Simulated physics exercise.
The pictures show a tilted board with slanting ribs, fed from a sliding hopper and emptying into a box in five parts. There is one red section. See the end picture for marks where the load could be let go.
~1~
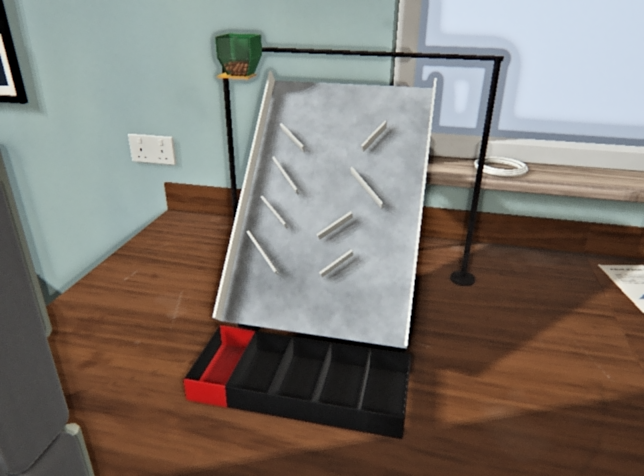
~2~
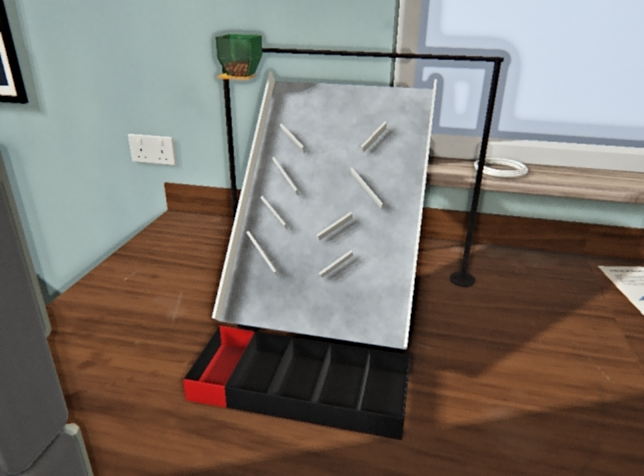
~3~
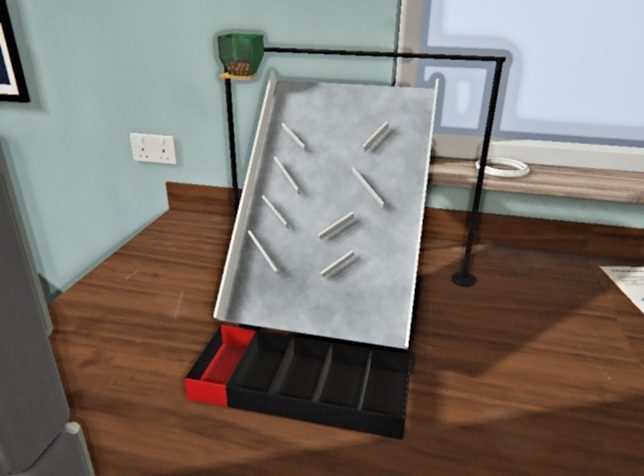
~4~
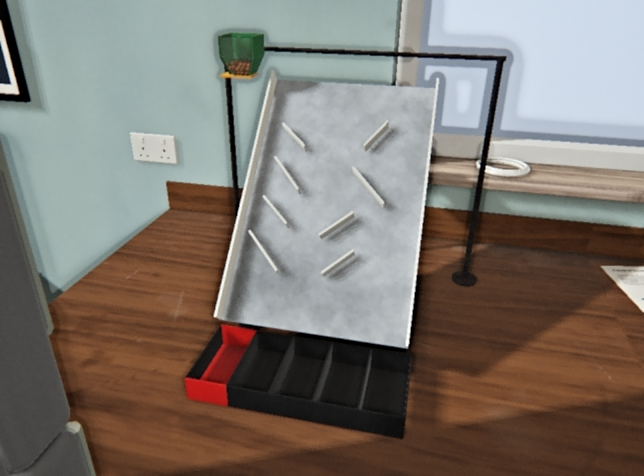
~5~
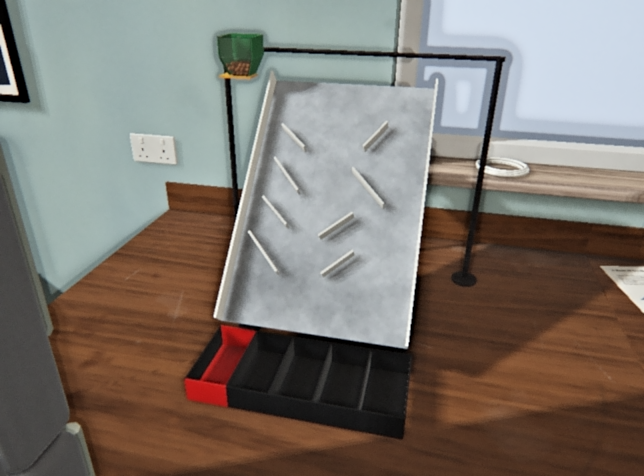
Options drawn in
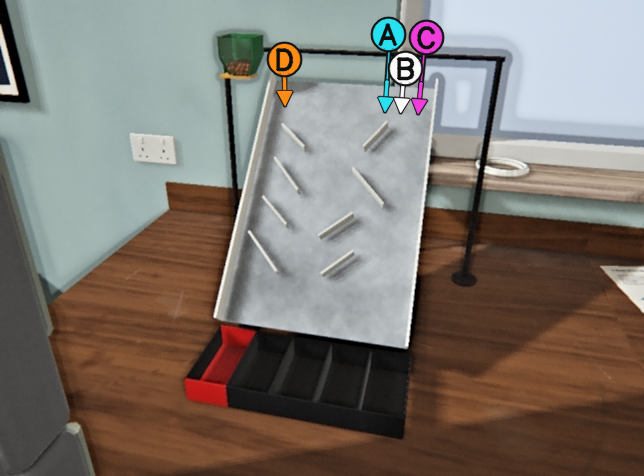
To begin with, a green hopper holding small balls sits at the upper left of a tilted grey board with slanting ribs, above a black box whose leftmost section is red. Through to the end, nothing visibly moves, and the board and box stay still on the wooden worktop.
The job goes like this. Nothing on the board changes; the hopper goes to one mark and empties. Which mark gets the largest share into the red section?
The best mark is D.
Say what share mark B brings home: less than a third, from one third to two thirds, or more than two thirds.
Mark B gives less than a third.
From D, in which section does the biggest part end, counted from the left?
The first.
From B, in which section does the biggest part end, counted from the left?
The fifth.
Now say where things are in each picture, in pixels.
Hopper near (241, 66), cereal balls, door shut, in the first frame.
Ribs (281, 124) to (303, 147), (362, 147) to (386, 122), (273, 157) to (296, 190), in the second frame.
Ribs (352, 167) to (383, 204), (263, 196) to (286, 224), (318, 235) to (353, 212), in the third frame.
Ribs (249, 230) to (277, 271), (321, 273) to (353, 250), in the fourth frame.
Red section near (206, 391), number 1 of 5 from the left, in the fifth frame.
On the marked copy, mark A meets the board at (385, 106); mark B meets the board at (401, 107); mark C meets the board at (418, 108); mark D meets the board at (284, 100).
If A is chosen, only a few in the red section, all but a few in other sections, only a few outside the box.
If B is chosen, only a few in the red section, the bulk in other sections, a small share outside the box.
If C is chosen, none at all in the red section, all but a few in other sections, a small share outside the box.
If D is chosen, close to half in the red section, close to a third in other sections, a small share outside the box.
